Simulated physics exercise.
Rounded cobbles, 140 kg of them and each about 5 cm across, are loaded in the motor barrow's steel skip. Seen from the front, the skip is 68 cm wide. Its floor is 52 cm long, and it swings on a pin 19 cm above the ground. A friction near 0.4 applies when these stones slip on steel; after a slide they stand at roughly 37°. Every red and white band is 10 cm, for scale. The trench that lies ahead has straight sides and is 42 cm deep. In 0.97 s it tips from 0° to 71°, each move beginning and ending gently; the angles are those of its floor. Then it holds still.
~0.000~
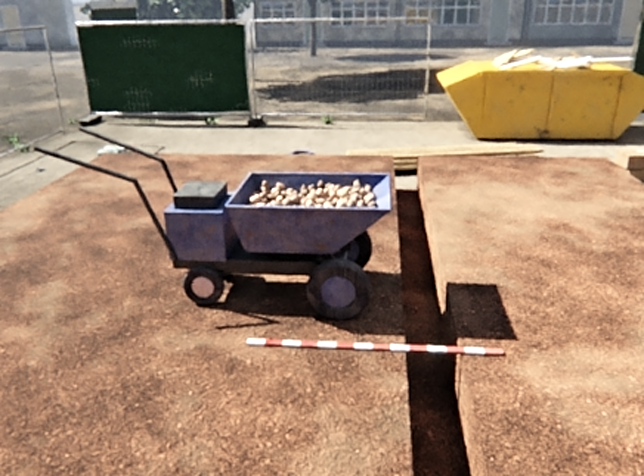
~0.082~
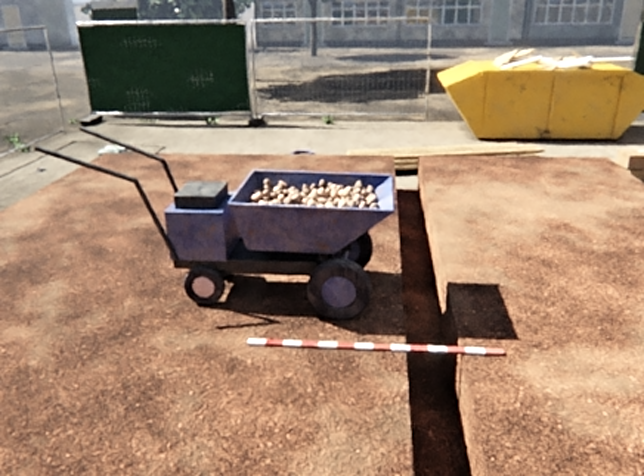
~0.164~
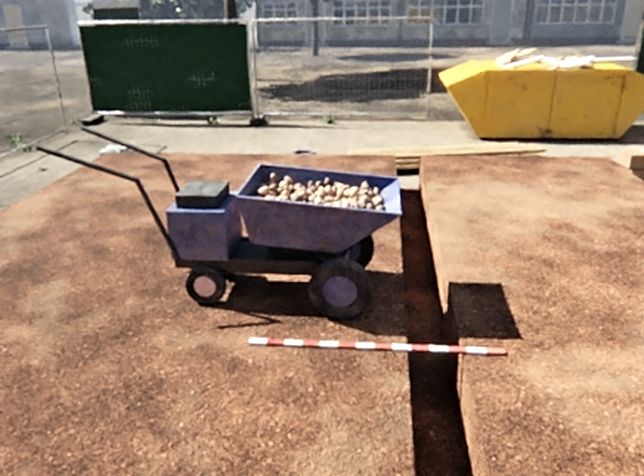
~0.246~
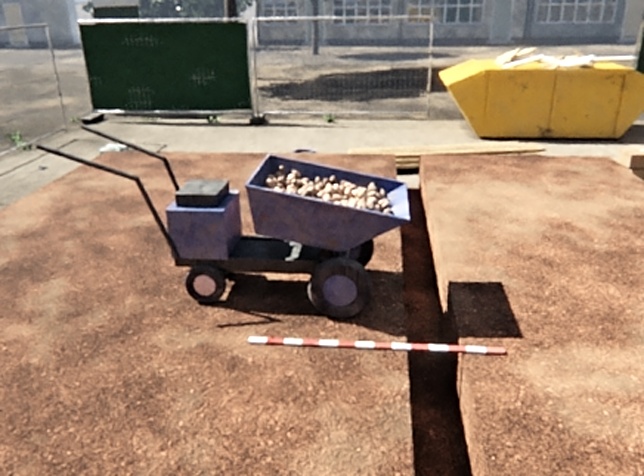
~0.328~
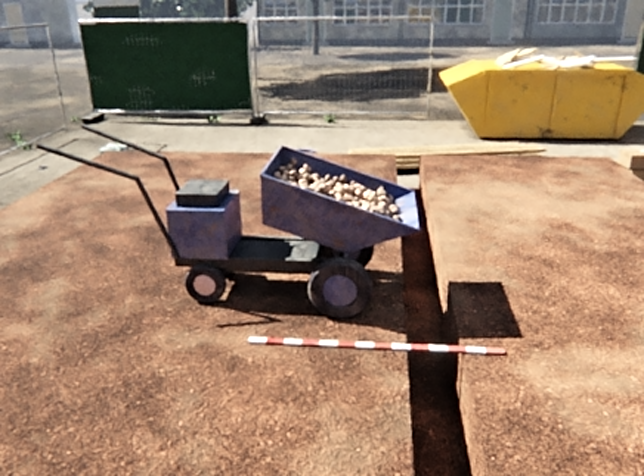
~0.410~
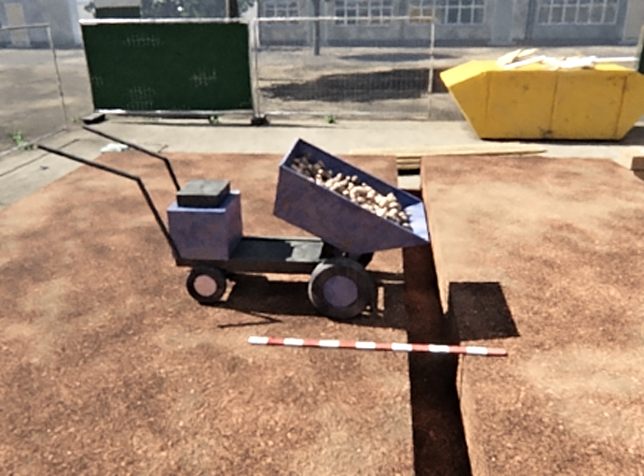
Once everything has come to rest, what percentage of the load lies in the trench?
34 %.
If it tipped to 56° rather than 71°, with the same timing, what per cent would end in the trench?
Roughly 45% would end there.
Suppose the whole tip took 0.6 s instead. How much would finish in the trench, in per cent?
About 30%.
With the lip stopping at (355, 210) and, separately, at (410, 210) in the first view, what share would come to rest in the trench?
First place roughly 95%, second roughly 0%.
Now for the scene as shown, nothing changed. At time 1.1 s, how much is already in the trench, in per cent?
Approx. 10 % of the load.
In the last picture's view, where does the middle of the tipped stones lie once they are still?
Roughly at (475, 295).
After 0.7 s the floor is at 60°; 100 % in the skip; the foremost stones are at (441, 268).
After 1.1 s the floor is at 71°; 66 % in the skip, 8 % in the trench, 26 % past the trench; the foremost stones are at (510, 295).
After 1.4 s the floor is at 71°; 19 % in the skip, 19 % in the trench, 62 % past the trench; the foremost stones are at (595, 306).
After 3.4 s the floor is at 71°; 1 % in the skip, 34 % in the trench, 65 % past the trench; the foremost stones are past the picture's edge.
